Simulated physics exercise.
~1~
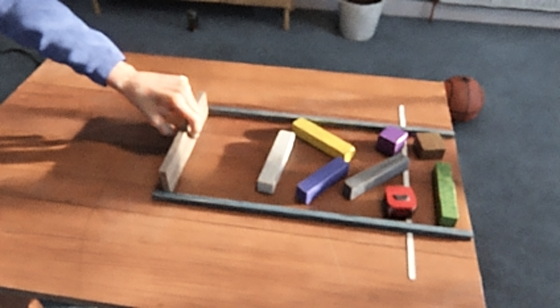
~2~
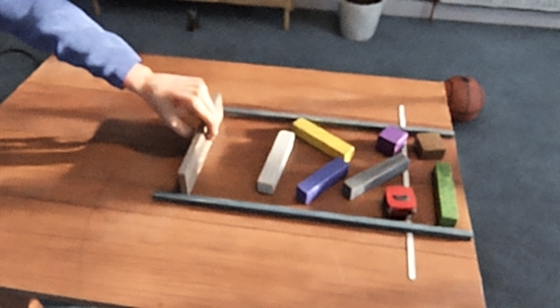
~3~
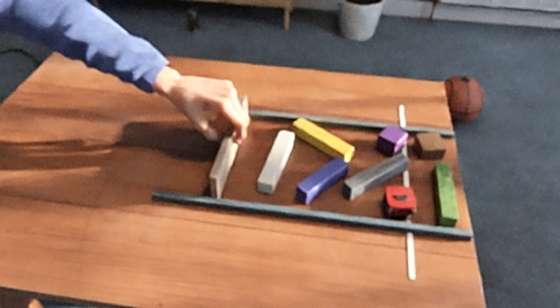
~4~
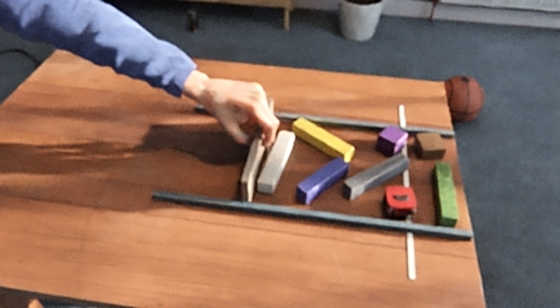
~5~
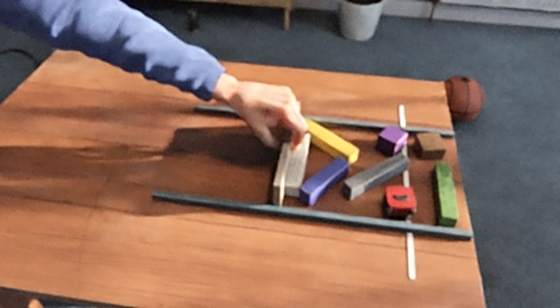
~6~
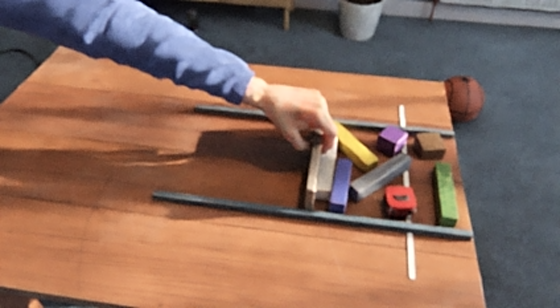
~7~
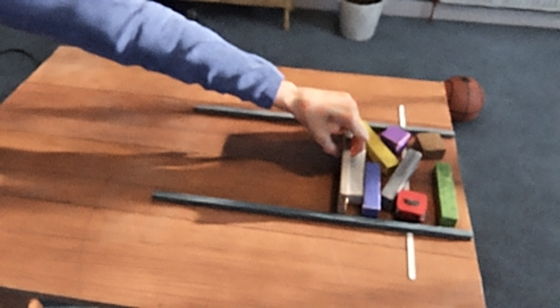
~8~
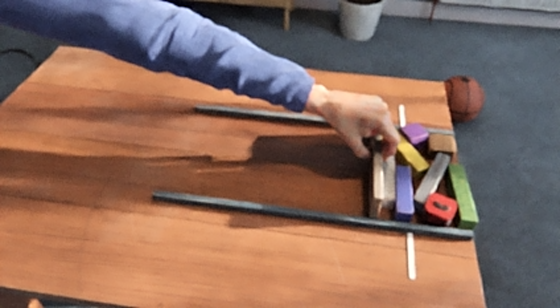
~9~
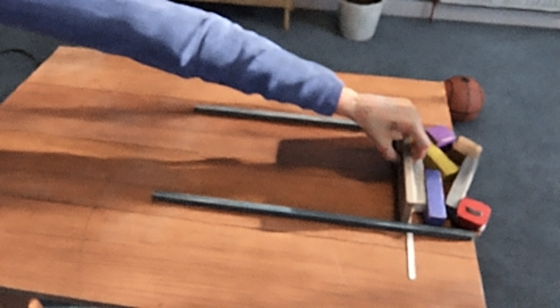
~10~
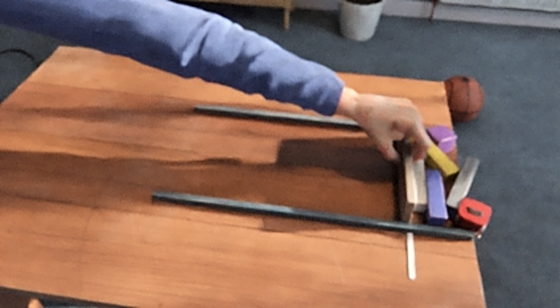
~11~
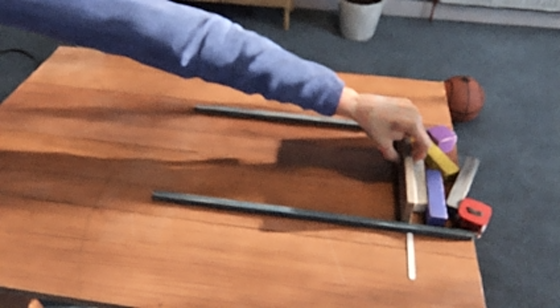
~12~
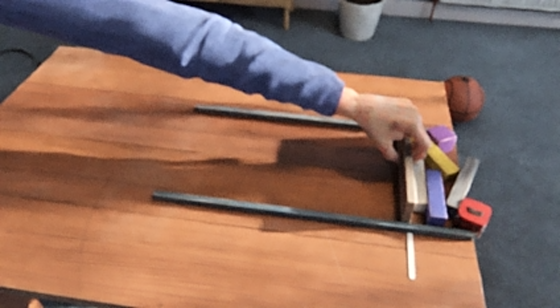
On a wooden table seen from above at an angle, a hand in a blue sleeve holds an upright pale board at the left between two dark rails. To its right lie white, yellow, blue and grey bars, with purple, brown and red pieces and a green bar near the right edge. The hand slides the board right, meeting the white bar, which pushes into the blue and yellow ones. The pieces bunch together past the pale tape strip, and the green bar, then the brown block, drop off the edge. The board stops at the tape, leaving the rest crowded at the edge.
